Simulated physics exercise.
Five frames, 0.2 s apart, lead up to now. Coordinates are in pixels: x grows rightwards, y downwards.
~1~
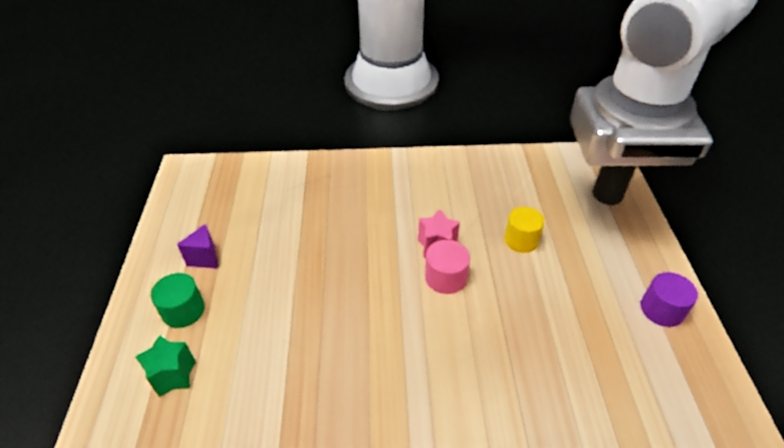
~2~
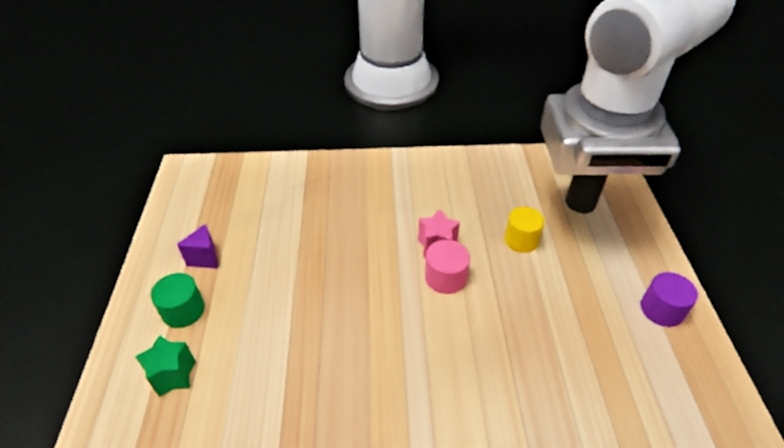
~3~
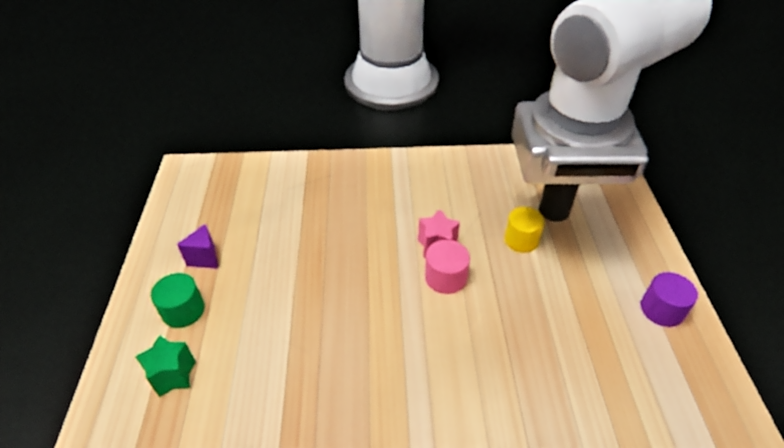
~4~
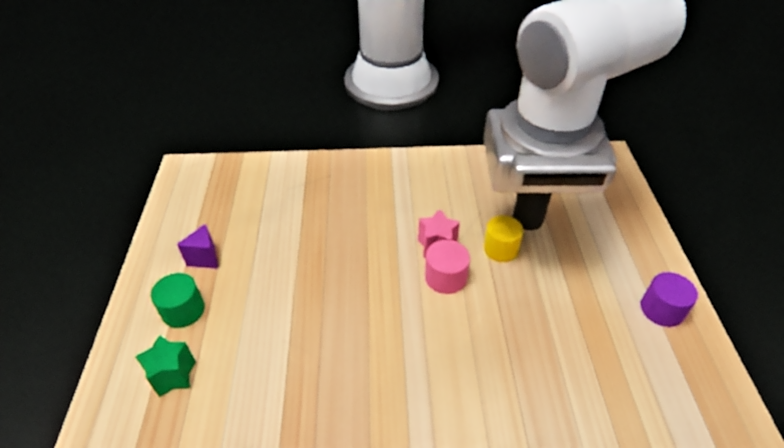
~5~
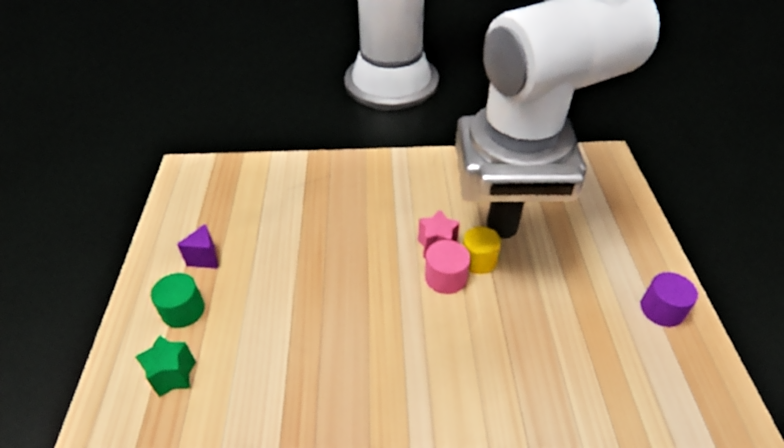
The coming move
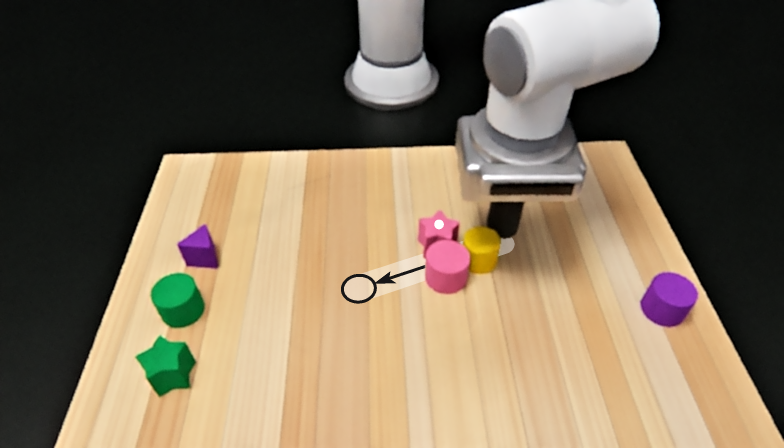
A robot arm moves left and pushes the yellow round block beside the pink blocks.
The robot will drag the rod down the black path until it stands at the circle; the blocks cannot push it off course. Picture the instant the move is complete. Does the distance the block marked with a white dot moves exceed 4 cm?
Short answer: No.
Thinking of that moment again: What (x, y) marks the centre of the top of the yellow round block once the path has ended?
Just about (451, 268).
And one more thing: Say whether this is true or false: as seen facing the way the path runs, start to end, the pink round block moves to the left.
The claim holds.
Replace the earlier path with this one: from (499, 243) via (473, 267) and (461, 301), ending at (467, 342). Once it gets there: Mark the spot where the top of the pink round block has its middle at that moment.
The middle of its top is at (400, 291).
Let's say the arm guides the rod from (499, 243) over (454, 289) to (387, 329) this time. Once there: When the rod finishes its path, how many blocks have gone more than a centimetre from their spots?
The answer is two blocks, counting only moves over 1 cm.
The drawn path runs from (499, 243) directly to (359, 288); the dot is on the pink star-shaped block.
On the path given first. One third of the way, rod (456, 242); pink star-shaped block (429, 224); pink round block (422, 282); yellow round block (455, 262).
Two thirds of the way, rod (408, 257); pink star-shaped block (411, 224), turned 55° clockwise; pink round block (419, 289); yellow round block (451, 268).
At the end, rod (358, 274); pink star-shaped block (411, 224), turned 55° clockwise; pink round block (419, 289); yellow round block (451, 268).
